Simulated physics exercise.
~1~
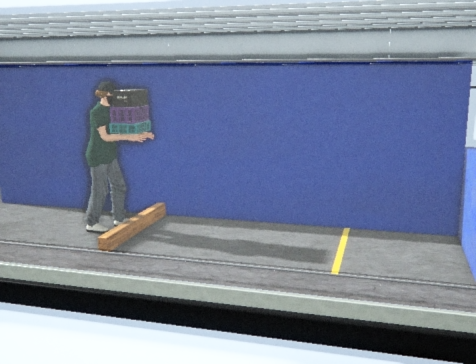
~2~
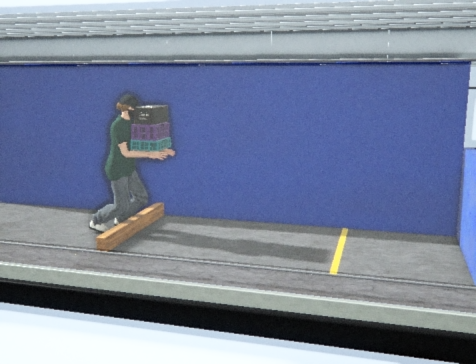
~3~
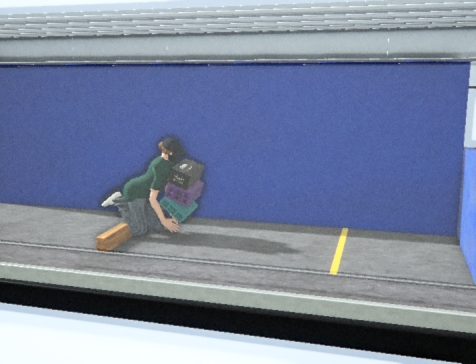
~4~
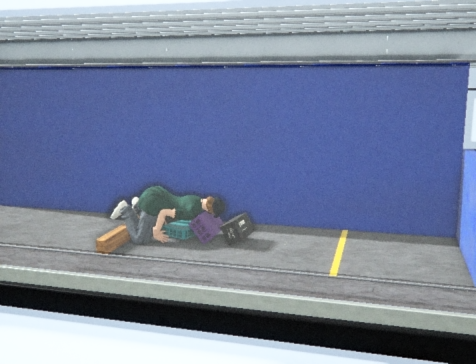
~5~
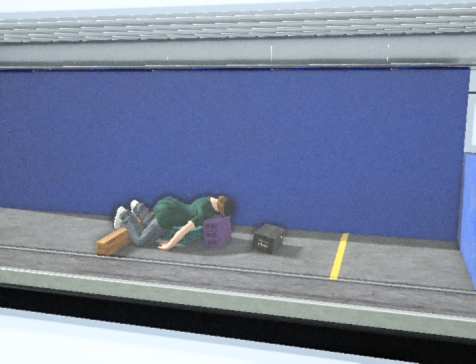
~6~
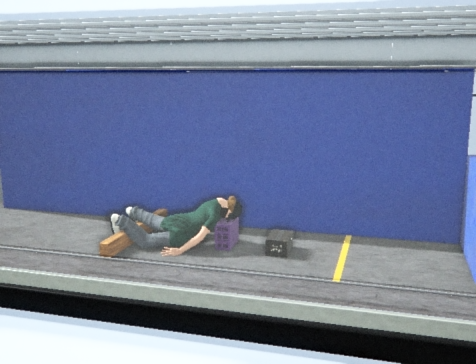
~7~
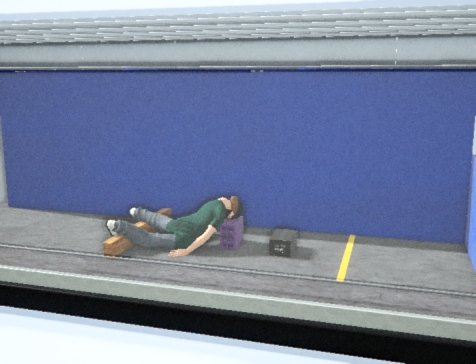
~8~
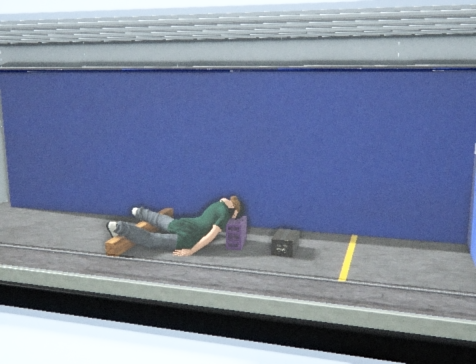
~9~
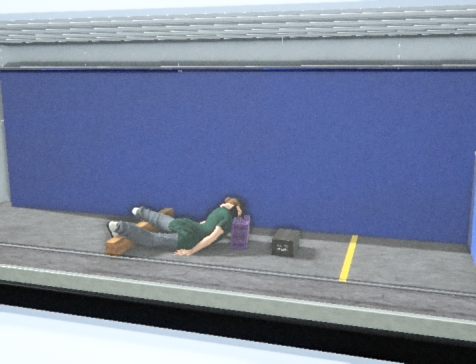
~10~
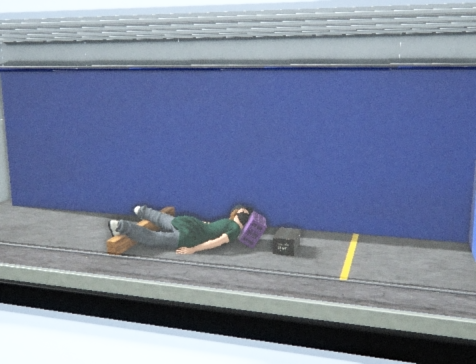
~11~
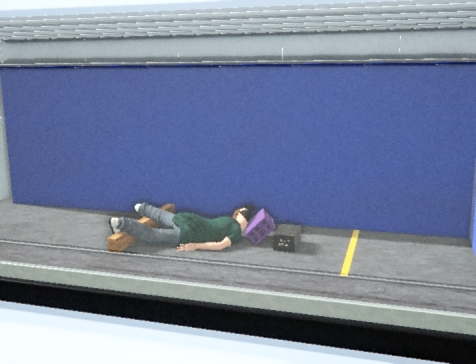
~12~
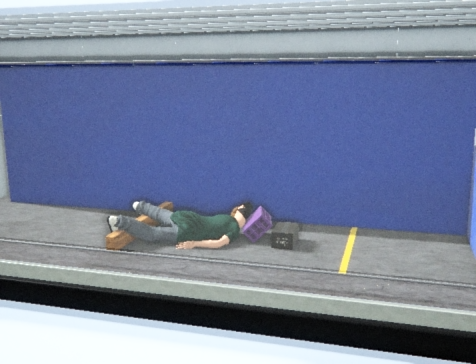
A porter in a green shirt, grey trousers and a cap stands at the left of a grey floor before a long blue wall, seen from the side by a slightly swaying camera. He holds a black parcel, a purple crate and a teal crate stacked on his forearms, behind a wooden rail, with a yellow line to the right. He pitches forward over the rail and lands face down as the boxes spill rightward. The black parcel tumbles ahead and settles upside down. He rolls over, and the purple crate by his head tips against the parcel. Everything rests short of the line.
